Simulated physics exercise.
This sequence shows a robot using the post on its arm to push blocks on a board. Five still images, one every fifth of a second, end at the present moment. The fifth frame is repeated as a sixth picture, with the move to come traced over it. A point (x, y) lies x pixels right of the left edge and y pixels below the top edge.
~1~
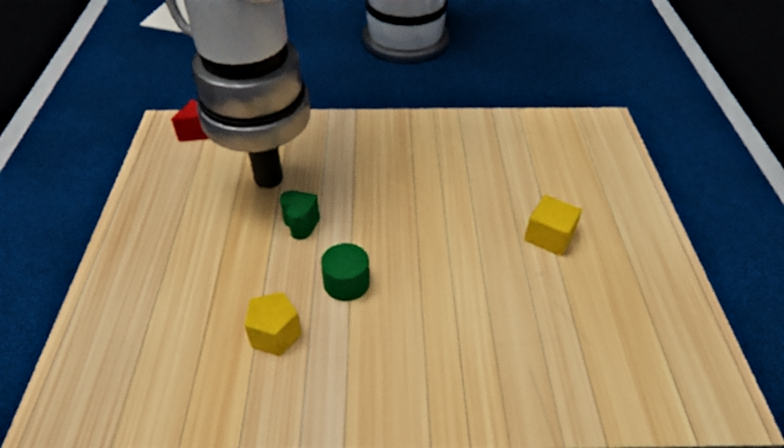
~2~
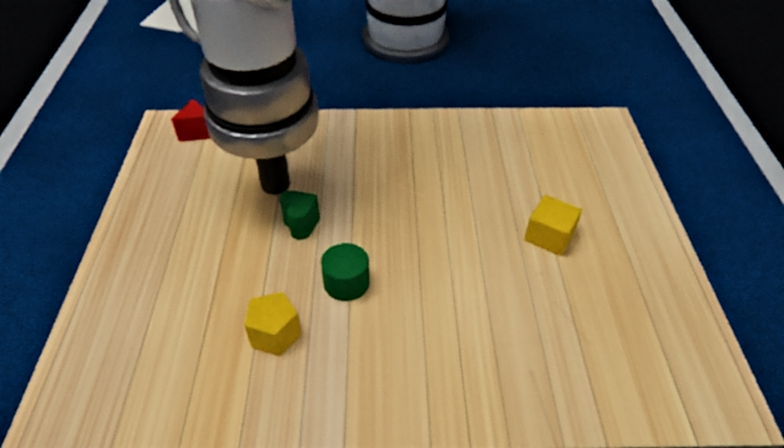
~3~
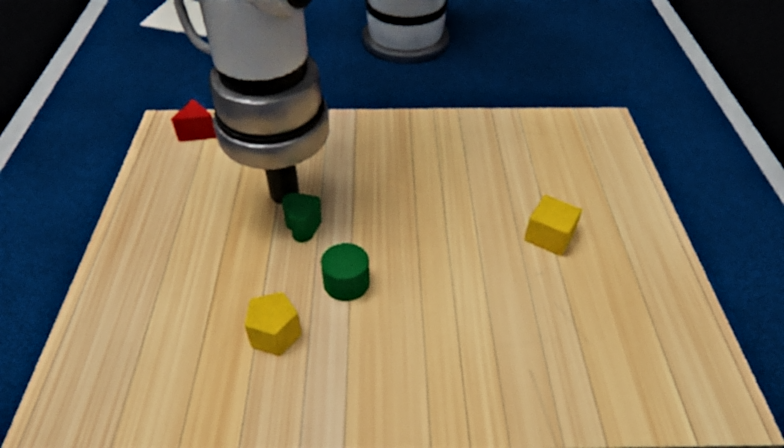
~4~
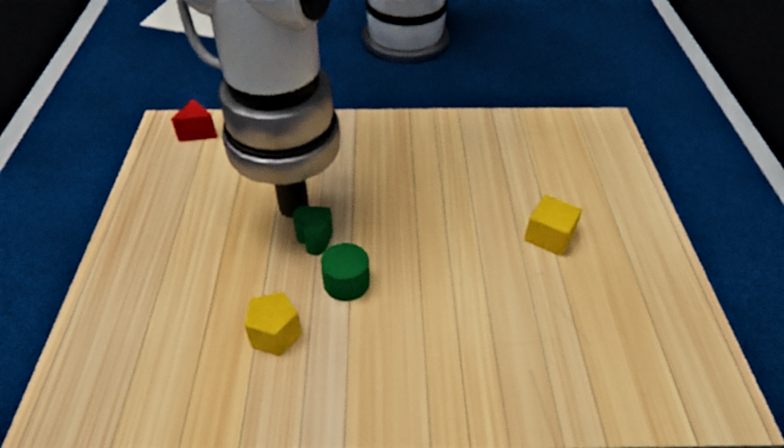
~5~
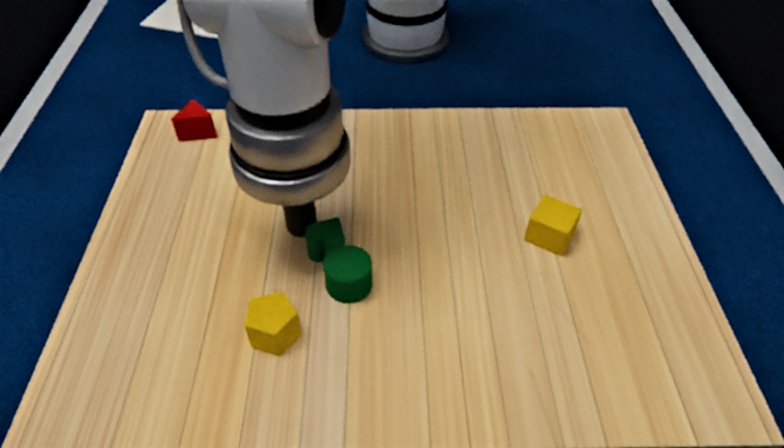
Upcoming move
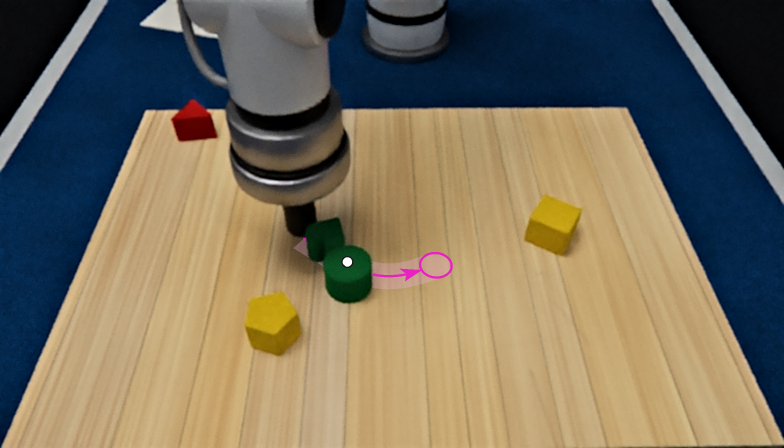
A silver and white robot arm with a dark post reaches over a pale wooden board on a blue surface, seen from above by a still camera. A red block sits at the upper left, two green blocks and a yellow pentagonal one left of centre, and another yellow block at right. The post moves down and rightward, pushing the green heart block against the green cylinder, which shifts barely.
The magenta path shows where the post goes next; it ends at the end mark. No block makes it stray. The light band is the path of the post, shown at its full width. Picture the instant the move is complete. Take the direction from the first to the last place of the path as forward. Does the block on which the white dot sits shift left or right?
The block on which the white dot sits goes right.
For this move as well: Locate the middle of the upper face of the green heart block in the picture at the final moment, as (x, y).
Around pixel (471, 245).
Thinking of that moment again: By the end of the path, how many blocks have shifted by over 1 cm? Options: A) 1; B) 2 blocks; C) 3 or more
My answer is option B.
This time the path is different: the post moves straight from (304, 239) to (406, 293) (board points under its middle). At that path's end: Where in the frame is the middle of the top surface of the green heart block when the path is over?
At the end it should sit near (430, 253).
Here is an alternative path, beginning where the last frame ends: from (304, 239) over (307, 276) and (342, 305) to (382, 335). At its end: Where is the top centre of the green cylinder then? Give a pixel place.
So, by the moment the path ends, you'll find the top centre of the green cylinder at (391, 273).
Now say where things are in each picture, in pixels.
In the first picture, post's lower end (269, 180); yellow pentagonal block (270, 312); green heart block (298, 202); green cylinder (345, 260).
In the second picture, post (276, 186); blocks still.
In the third picture, post (285, 195); green heart block (300, 204).
In the fourth picture, post (294, 209); green heart block (312, 217).
In the fifth picture, post (302, 228); yellow pentagonal block (270, 312); green heart block (327, 231); green cylinder (347, 262).
Drawn move, from (304, 239) through (342, 261) and (388, 276) to (436, 265); the dot is on the green cylinder.
On the path given first. One third of the way, post (342, 251); green heart block (373, 243), turned 55° anticlockwise; green cylinder (367, 278).
Two thirds of the way, post (389, 265); green heart block (422, 250), turned 85° anticlockwise; green cylinder (375, 286).
At the end, post (437, 254); yellow pentagonal block still; green heart block (471, 245), turned 55° anticlockwise; green cylinder (375, 286).
